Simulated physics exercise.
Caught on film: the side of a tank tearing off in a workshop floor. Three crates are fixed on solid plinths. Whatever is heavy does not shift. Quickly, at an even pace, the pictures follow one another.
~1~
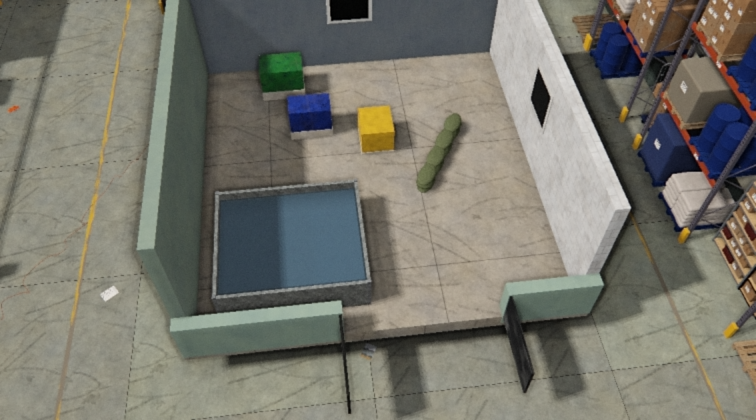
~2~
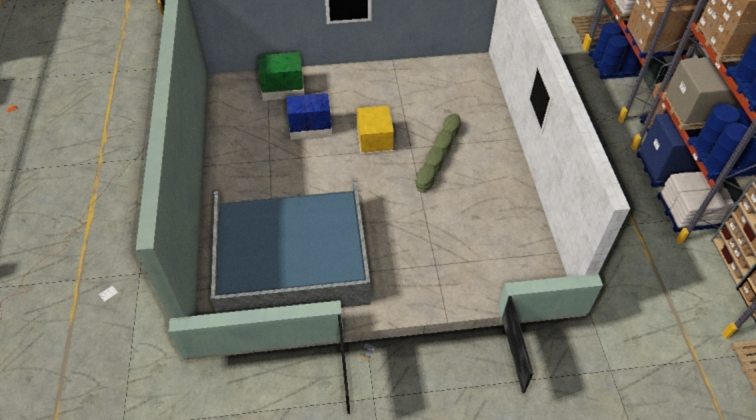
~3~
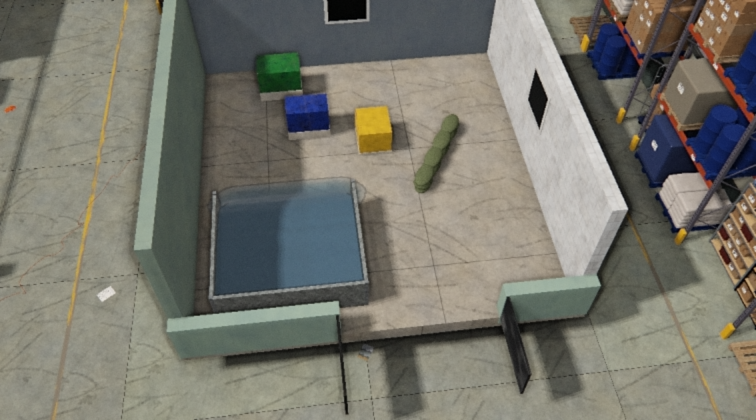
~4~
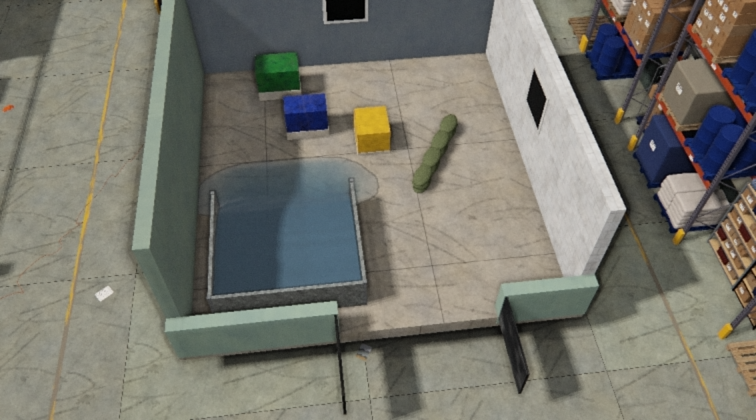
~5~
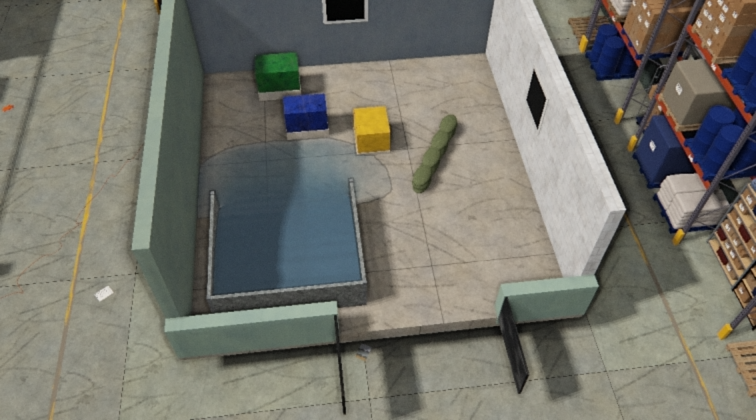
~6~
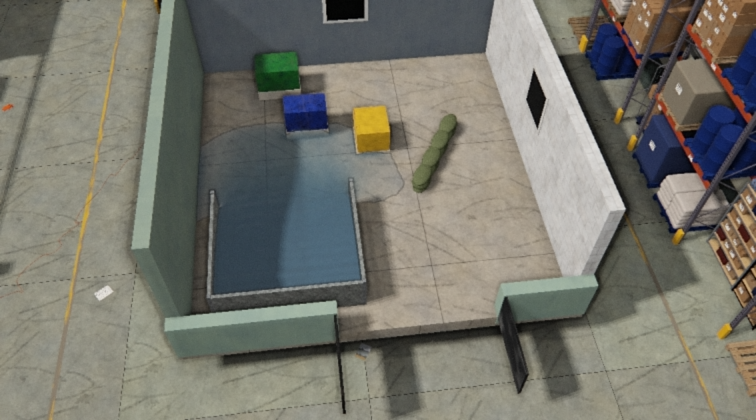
Water poured out of the open tank after its far side came away, spreading across the workshop floor in a widening sheet that reached the blue and yellow blocks while the blocks stayed put.
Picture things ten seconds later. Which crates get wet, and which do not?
The yellow crate will meet the water, the blue crate will meet the water, the green crate will meet the water.
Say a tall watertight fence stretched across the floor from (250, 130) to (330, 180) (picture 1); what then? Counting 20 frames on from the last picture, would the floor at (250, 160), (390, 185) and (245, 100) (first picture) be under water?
As listed: Covered, wet, flooded.
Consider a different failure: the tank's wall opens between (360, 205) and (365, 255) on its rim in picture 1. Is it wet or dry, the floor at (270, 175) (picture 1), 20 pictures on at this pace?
I reckon it ends up parched.
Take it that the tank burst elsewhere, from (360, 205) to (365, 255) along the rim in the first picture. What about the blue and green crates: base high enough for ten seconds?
Then: The blue one keeps dry; the green one keeps dry.
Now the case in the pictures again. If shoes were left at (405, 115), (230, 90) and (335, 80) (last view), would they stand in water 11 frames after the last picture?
Going through them in order, I'd call them clear, drenched and drenched.
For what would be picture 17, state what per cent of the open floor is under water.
About 45 per cent.
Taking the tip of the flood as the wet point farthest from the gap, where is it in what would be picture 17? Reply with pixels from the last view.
I'd go with roughly (424, 58).
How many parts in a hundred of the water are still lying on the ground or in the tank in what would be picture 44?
Near 100 percent, give or take.
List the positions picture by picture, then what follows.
In the first picture, still water in the open tank at (290, 238).
In the second picture, water pours out on the open tank's far side and has run to (359, 202).
In the third picture, the front is at (362, 190), out from the gap on the open tank's far side.
In the fourth picture, water pours out on the open tank's far side and has run to (199, 191).
In the fifth picture, water pours out on the open tank's far side and has run to (370, 156).
In the sixth picture, water pours out on the open tank's far side and has run to (201, 149).
A moment on, water covers 35 % of the floor; the yellow crate water round its plinth, the blue crate water round its plinth, the green crate water round its plinth.
Next, water covers 45 % of the floor; the yellow crate water round its plinth, the blue crate water round its plinth, the green crate water round its plinth.
Then, water covers 55 % of the floor; the yellow crate water round its plinth, the blue crate water round its plinth, the green crate water round its plinth.
Later, water covers 85 % of the floor; the yellow crate water round its plinth, the blue crate water round its plinth, the green crate water round its plinth.
In the end, water covers 100 % of the floor; the yellow crate was topped, the blue crate was topped, the green crate was topped.
